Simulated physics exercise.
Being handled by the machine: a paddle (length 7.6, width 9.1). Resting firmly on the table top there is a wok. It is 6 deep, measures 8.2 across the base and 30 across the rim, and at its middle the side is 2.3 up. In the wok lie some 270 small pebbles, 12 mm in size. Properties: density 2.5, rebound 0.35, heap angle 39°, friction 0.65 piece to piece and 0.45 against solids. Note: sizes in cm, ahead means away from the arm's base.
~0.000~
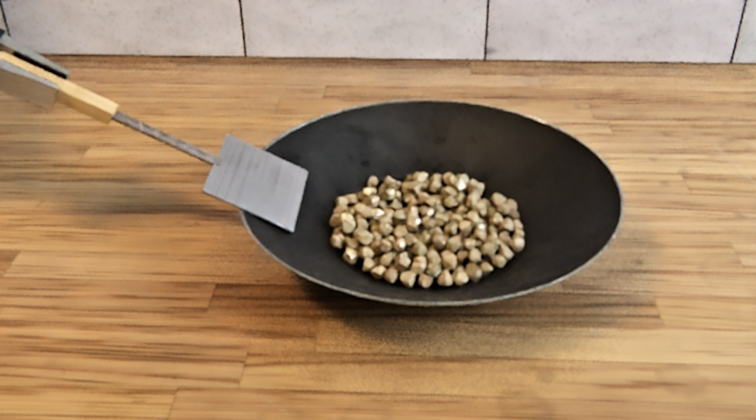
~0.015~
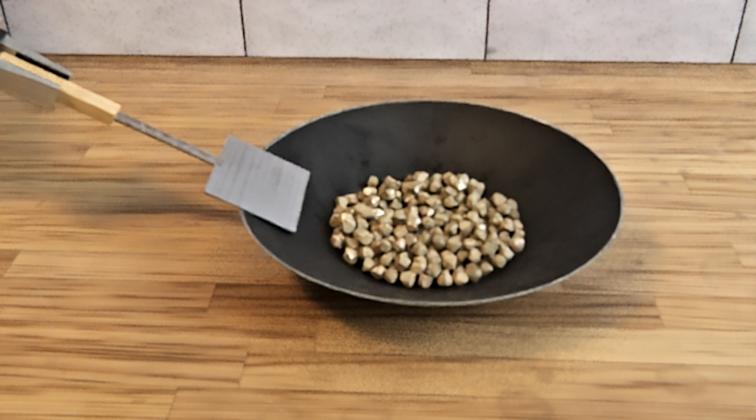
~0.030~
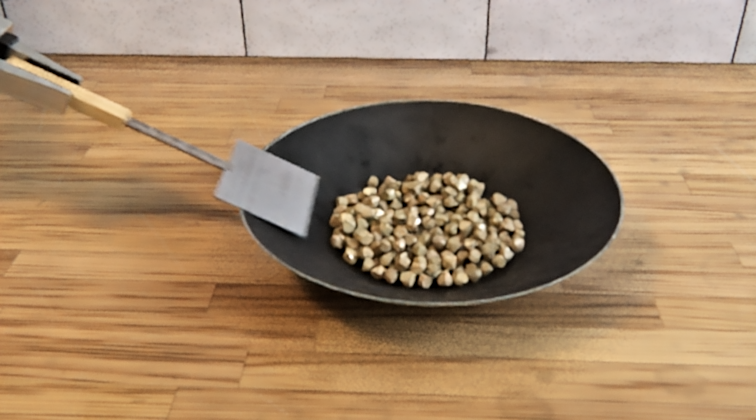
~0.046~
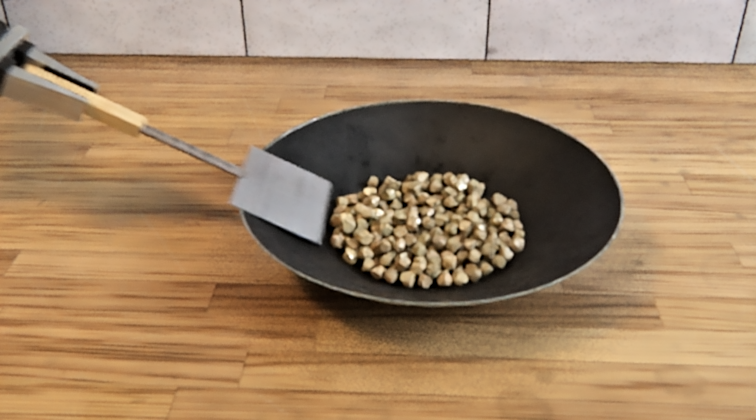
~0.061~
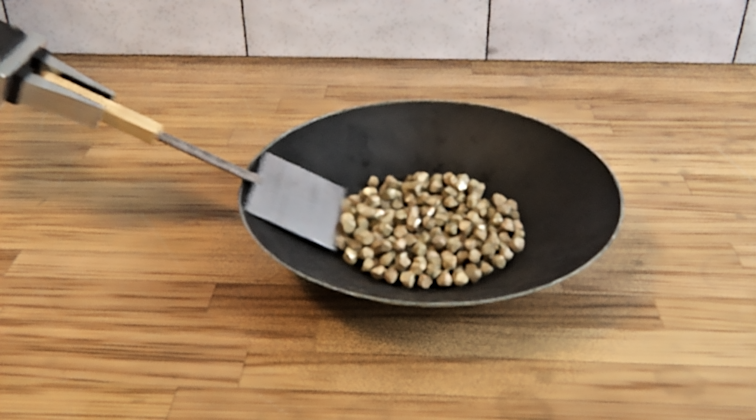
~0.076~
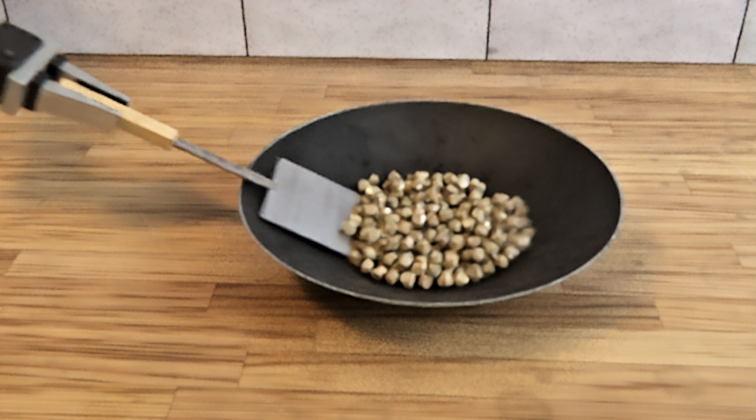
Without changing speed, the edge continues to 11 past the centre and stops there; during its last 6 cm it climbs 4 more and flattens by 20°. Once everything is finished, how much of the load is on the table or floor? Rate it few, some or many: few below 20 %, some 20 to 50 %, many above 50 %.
Some, 20 to 50 %.
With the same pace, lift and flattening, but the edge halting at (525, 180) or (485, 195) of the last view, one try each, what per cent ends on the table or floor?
First try about 10 percent, second about 5 percent.
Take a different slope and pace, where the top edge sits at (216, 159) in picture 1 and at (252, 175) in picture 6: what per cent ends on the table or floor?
Around 30 per cent finishes there.
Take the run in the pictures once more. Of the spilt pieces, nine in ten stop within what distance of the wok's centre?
Around 35 centimetres.
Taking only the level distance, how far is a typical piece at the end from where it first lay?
Distance: Near 11 cm.
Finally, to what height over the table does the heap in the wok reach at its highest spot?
Roughly 6.0 centimetres.
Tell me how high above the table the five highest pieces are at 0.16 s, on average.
They are some 7 cm up.
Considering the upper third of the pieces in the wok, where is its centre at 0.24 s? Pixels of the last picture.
Around (577, 192).
By 0.16 s, sloping 28°, highest piece 7 above the table; 267 in the wok.
By 0.24 s, sloping 23°, highest piece 8 above the table; 252 in the wok, 15 on the blade or in flight.
By 0.48 s, sloping 8°, highest piece 9 above the table; 166 in the wok, 75 on the table or floor, 26 on the blade or in flight.
By 1.53 s, sloping 8°, highest piece 7 above the table; 166 in the wok, 101 on the table or floor.
Final count, 166 in the wok, 101 on the table or floor. That is 38 % on the table or floor.
